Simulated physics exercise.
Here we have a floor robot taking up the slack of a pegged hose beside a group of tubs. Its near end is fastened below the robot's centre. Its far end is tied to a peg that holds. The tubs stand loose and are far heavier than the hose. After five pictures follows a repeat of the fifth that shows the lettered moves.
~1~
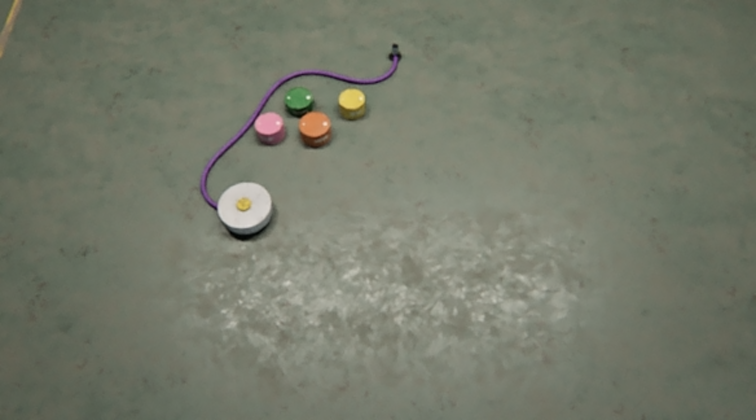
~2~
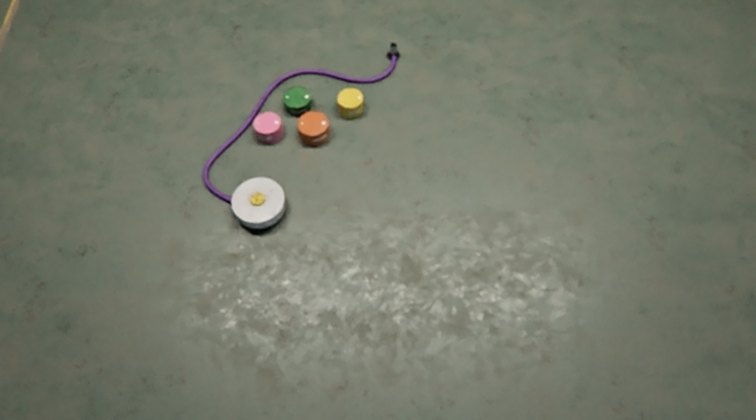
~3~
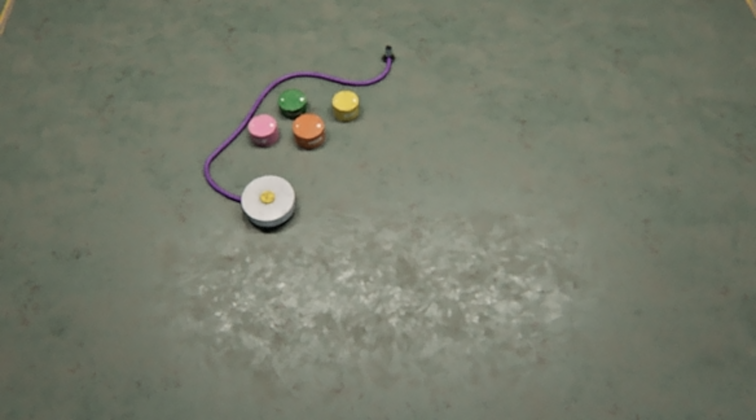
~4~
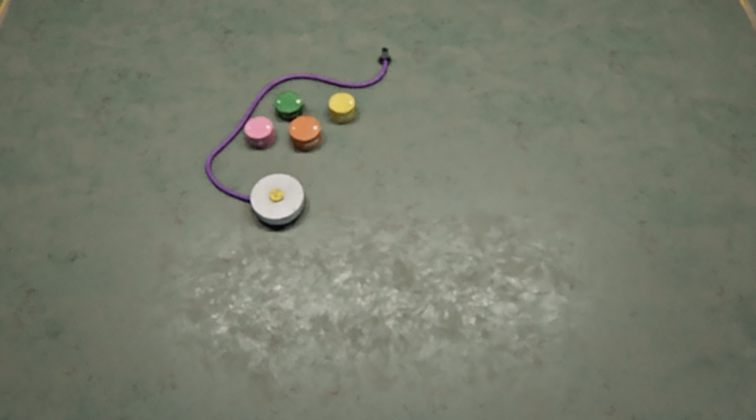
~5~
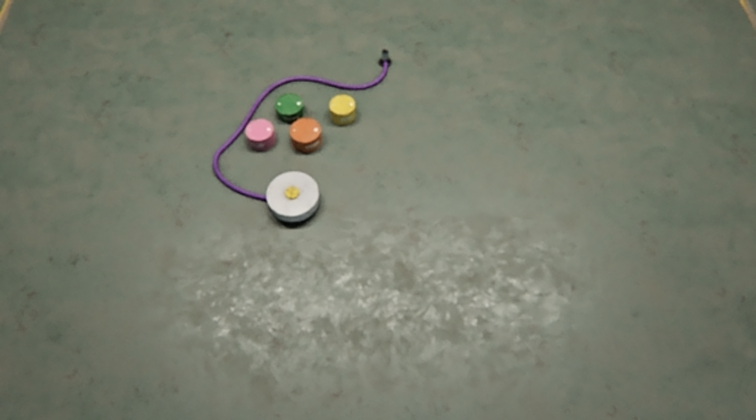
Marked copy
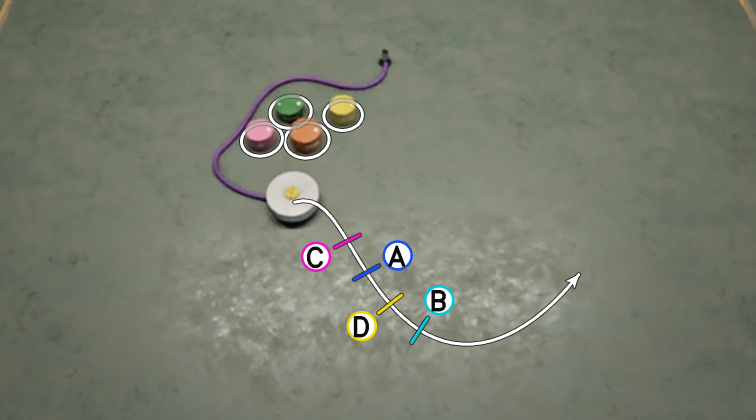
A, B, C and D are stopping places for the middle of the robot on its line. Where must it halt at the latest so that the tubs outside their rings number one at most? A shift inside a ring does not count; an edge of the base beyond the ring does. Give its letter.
A is the last stop within the limit.
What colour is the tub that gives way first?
The pink tub.
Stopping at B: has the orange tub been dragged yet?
Yes.
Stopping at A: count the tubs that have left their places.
By then, one.
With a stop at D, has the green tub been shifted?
Yes.
On the marked copy, A at (367, 273); B at (420, 330); C at (348, 241); D at (390, 304); the route from (295, 202) via (418, 329) to (579, 275).
Following A. Soon after the start, robot (328, 209).
Later, robot (349, 240).
In the end, robot (367, 268); pink tub (273, 135); one over the rings.
As for the rest, B has three over the rings; C is within the limit but short; D has three over the rings.
